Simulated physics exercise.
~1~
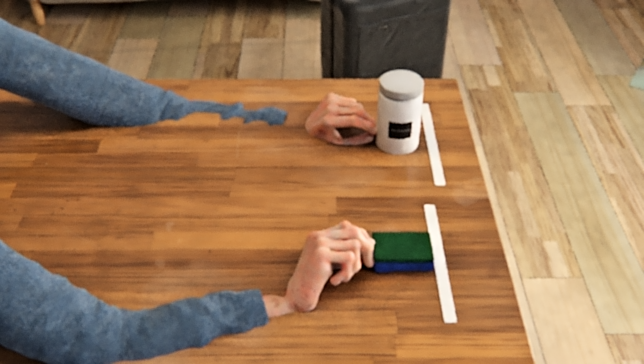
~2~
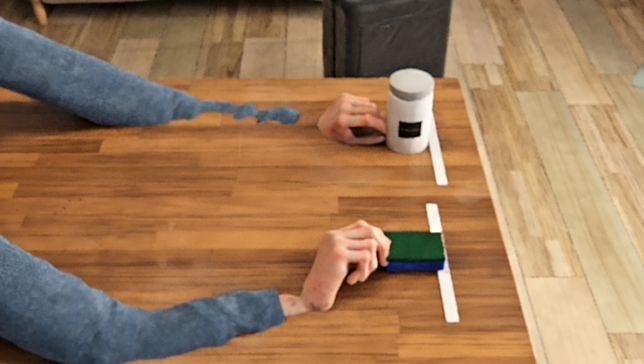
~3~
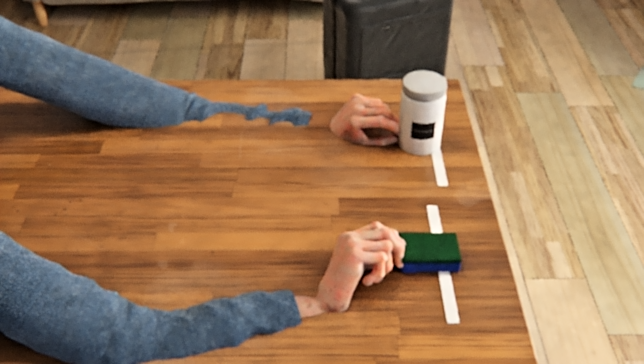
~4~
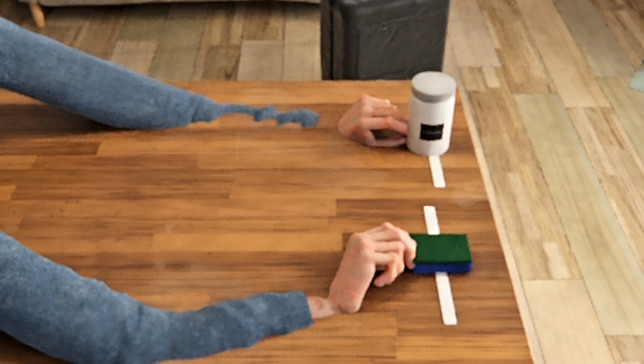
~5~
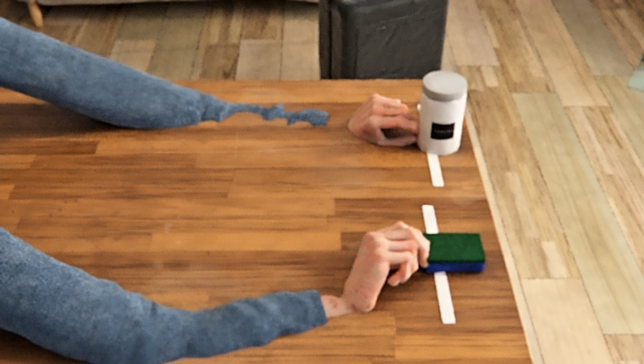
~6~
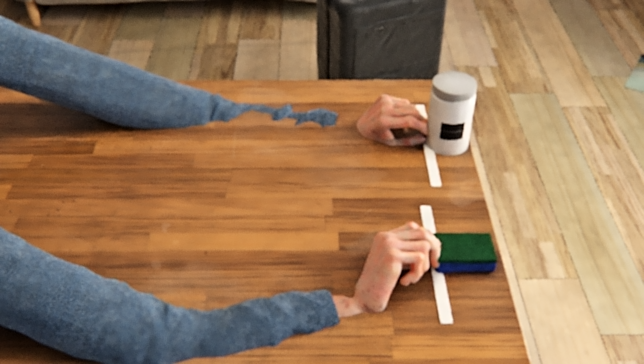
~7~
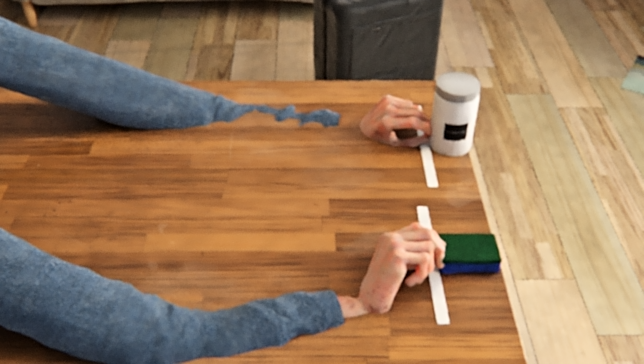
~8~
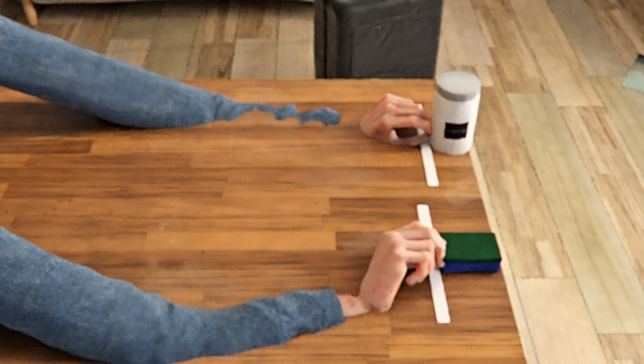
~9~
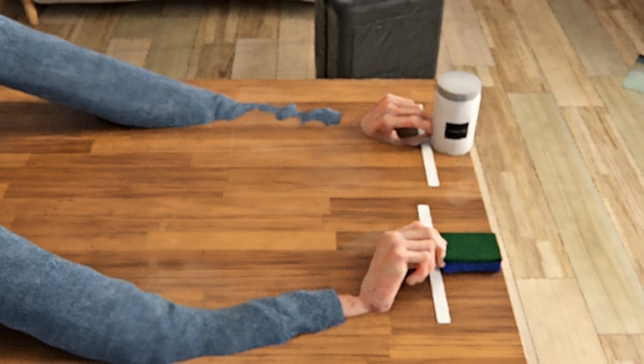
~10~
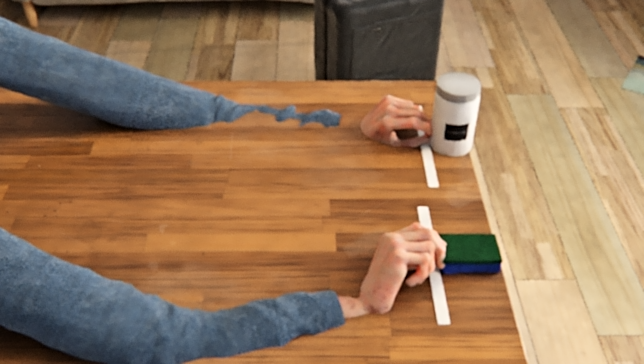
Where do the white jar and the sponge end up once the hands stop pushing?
Both stay on top of the table near its right edge, with the white jar still standing upright.
We see two hands in blue sleeves slowly push a white jar and a green and blue sponge rightward across a wooden table, past strips of white tape, then stop, leaving the jar upright and both objects resting near the table's right edge.
